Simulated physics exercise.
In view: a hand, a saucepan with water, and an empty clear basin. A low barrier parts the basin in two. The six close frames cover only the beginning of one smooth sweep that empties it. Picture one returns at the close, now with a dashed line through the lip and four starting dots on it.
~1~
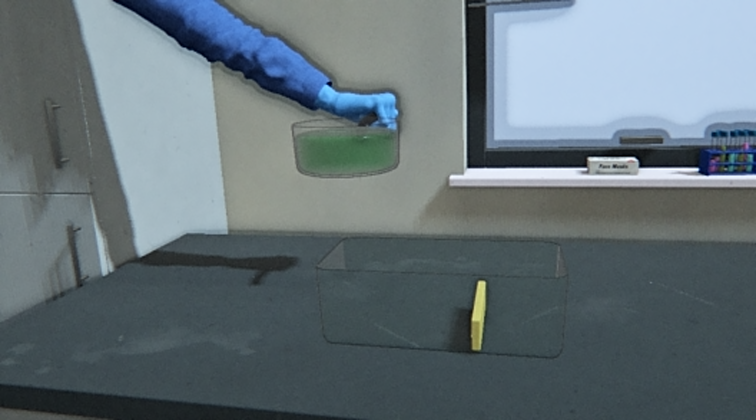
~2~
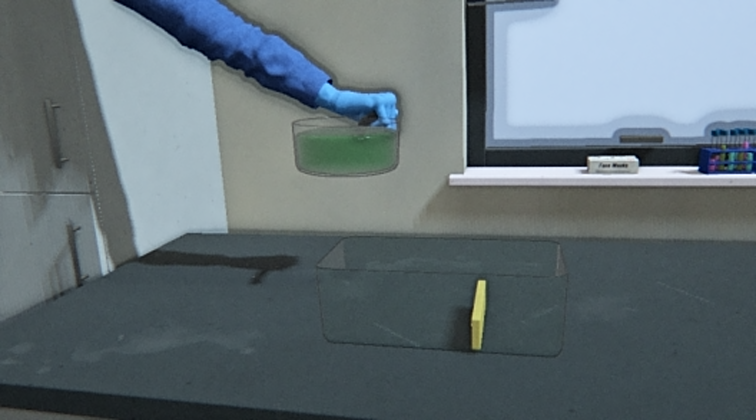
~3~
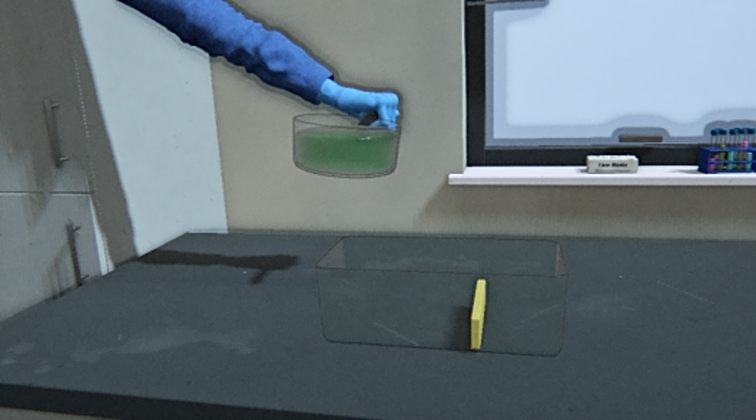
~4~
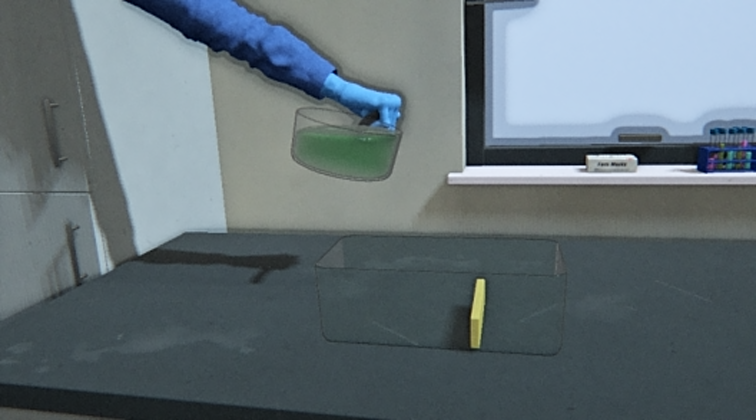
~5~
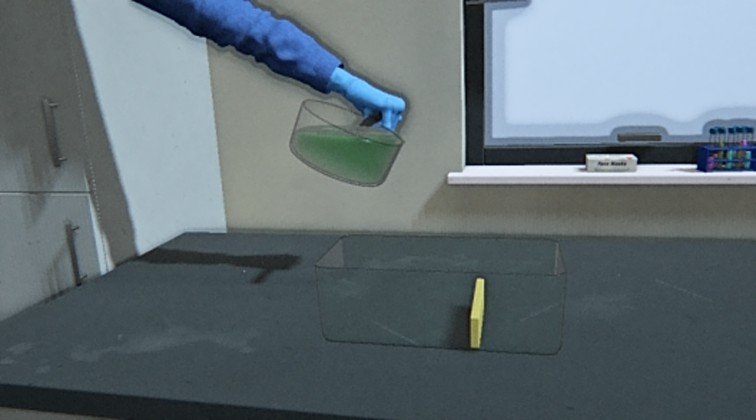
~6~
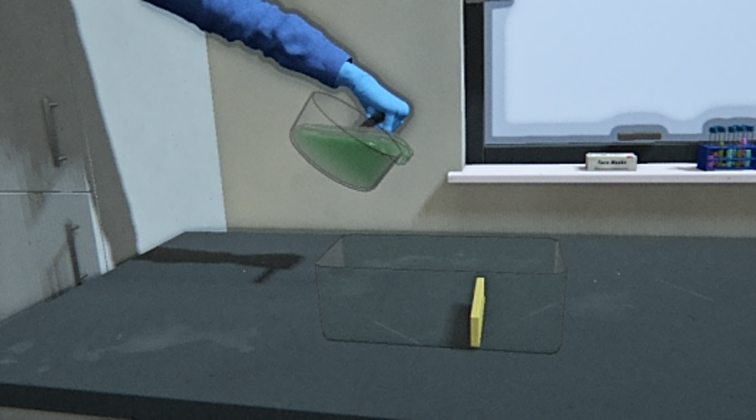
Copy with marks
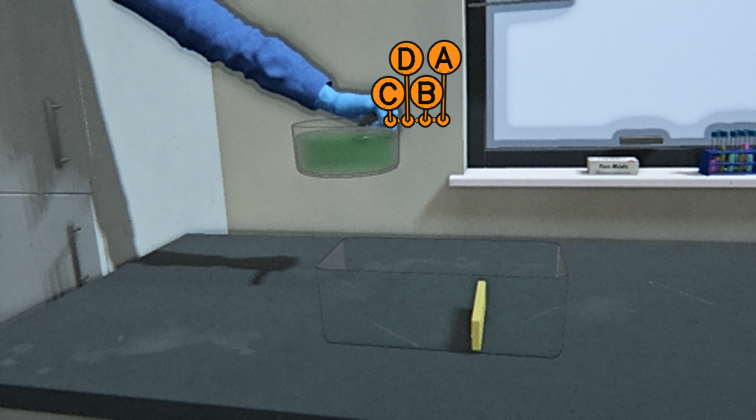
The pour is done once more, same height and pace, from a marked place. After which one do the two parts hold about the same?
A works best here.
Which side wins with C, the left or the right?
The left one.
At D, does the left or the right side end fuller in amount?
More ends on the left.
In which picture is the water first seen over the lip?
In picture 5.
On the marked copy, A at (442, 119); B at (425, 120); C at (390, 120); D at (407, 120).
Choosing A, about 52 % ends left of the wall and 46 % right of it.
Choosing B, about 67 % ends left of the wall and 29 % right of it; 4 % is lost outside.
Choosing C, about 84 % ends left of the wall and 11 % right of it; 5 % is lost outside.
Choosing D, about 83 % ends left of the wall and 11 % right of it; 7 % is lost outside.
